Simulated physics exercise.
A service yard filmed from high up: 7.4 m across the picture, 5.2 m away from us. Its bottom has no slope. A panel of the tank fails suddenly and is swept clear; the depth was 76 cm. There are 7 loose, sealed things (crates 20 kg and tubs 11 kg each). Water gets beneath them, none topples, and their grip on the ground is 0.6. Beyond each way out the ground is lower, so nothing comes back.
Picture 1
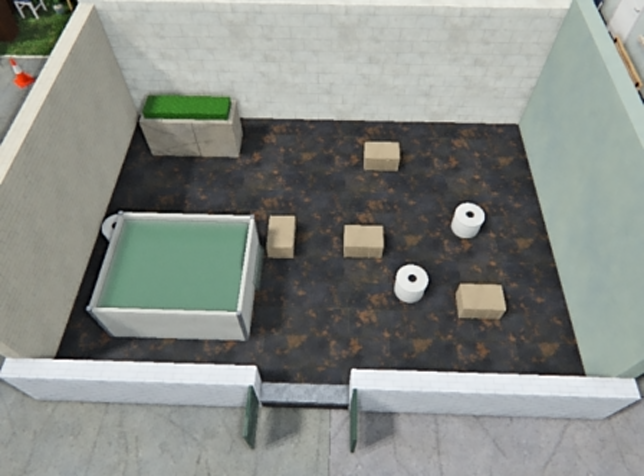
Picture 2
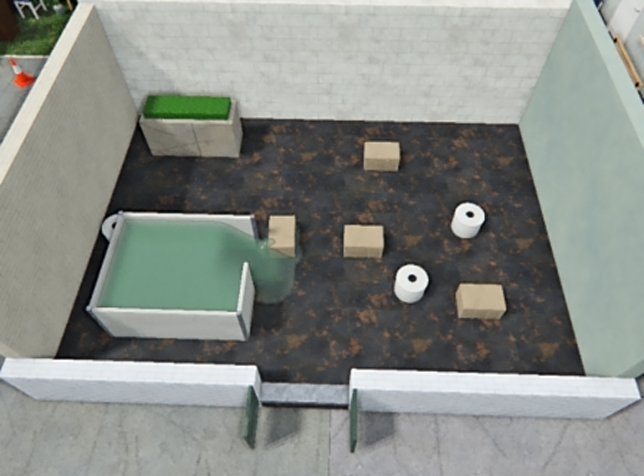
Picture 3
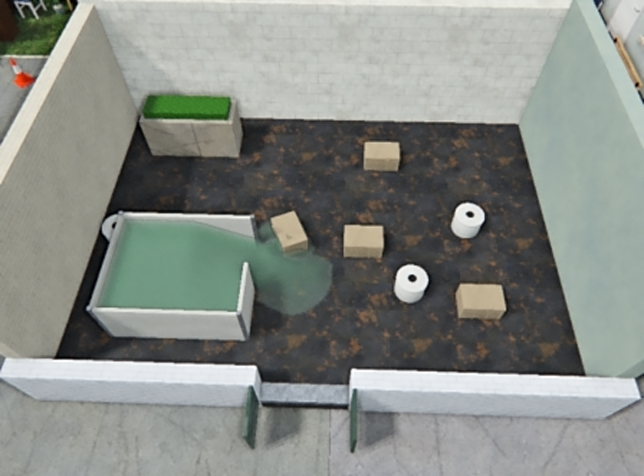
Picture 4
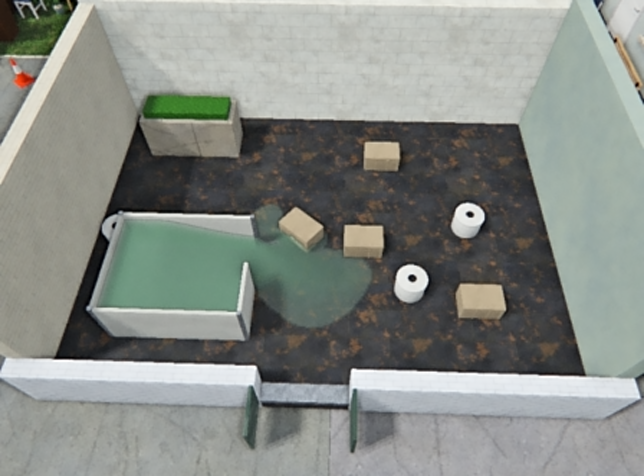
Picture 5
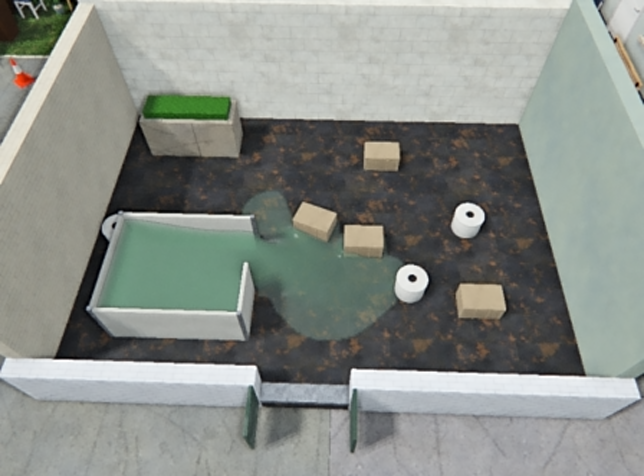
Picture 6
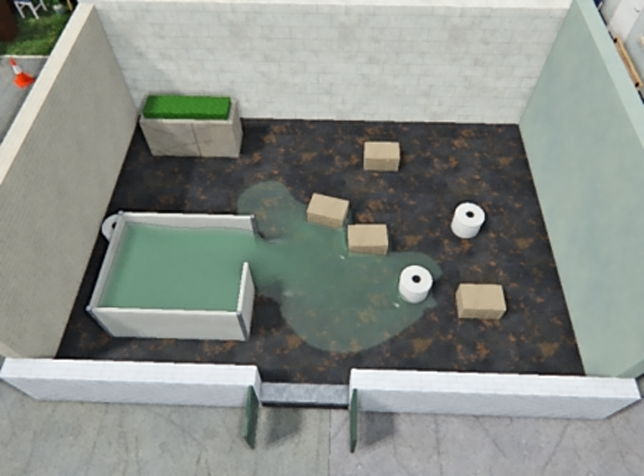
A walled service yard with a dark, rust-mottled floor is seen from high up by a still camera. A pale tank of green water stands at left below a planter topped with green, with tan crates and white tubs scattered to its right. The tank's right side opens, water spreads rightward across the floor, the nearest crate turns and slides right, and another crate and a tub shift slightly.
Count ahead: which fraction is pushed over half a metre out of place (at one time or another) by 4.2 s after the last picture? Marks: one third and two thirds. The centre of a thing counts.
It is two thirds or above.
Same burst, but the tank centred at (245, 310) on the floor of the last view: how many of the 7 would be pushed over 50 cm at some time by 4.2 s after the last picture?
In that case 4 of them.
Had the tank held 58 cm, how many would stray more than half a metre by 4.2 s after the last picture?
In that case 3 of them.
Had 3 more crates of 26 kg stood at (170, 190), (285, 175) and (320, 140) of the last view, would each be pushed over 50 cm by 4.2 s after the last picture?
In that order: Less, short of it, short of it.
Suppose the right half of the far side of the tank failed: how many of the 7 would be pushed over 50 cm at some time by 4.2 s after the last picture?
Then 2.
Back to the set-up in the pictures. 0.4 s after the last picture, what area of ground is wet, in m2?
About 12 m2.
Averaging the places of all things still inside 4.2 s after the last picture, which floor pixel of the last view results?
Around (416, 202).
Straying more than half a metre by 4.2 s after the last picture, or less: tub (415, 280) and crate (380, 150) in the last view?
In that order: Past it, under.
Then, 0.4 s after the last picture 3 of 7 are over 50 cm from their spots; 0 afloat.
Then, 1.5 s after the last picture 5 of 7 are over 50 cm from their spots; 1 afloat.
Then, 2.8 s after the last picture 5 of 7 are over 50 cm from their spots; 4 afloat.
Then, 4.2 s after the last picture 5 of 7 are over 50 cm from their spots, and 5 have been at some point; 4 afloat.
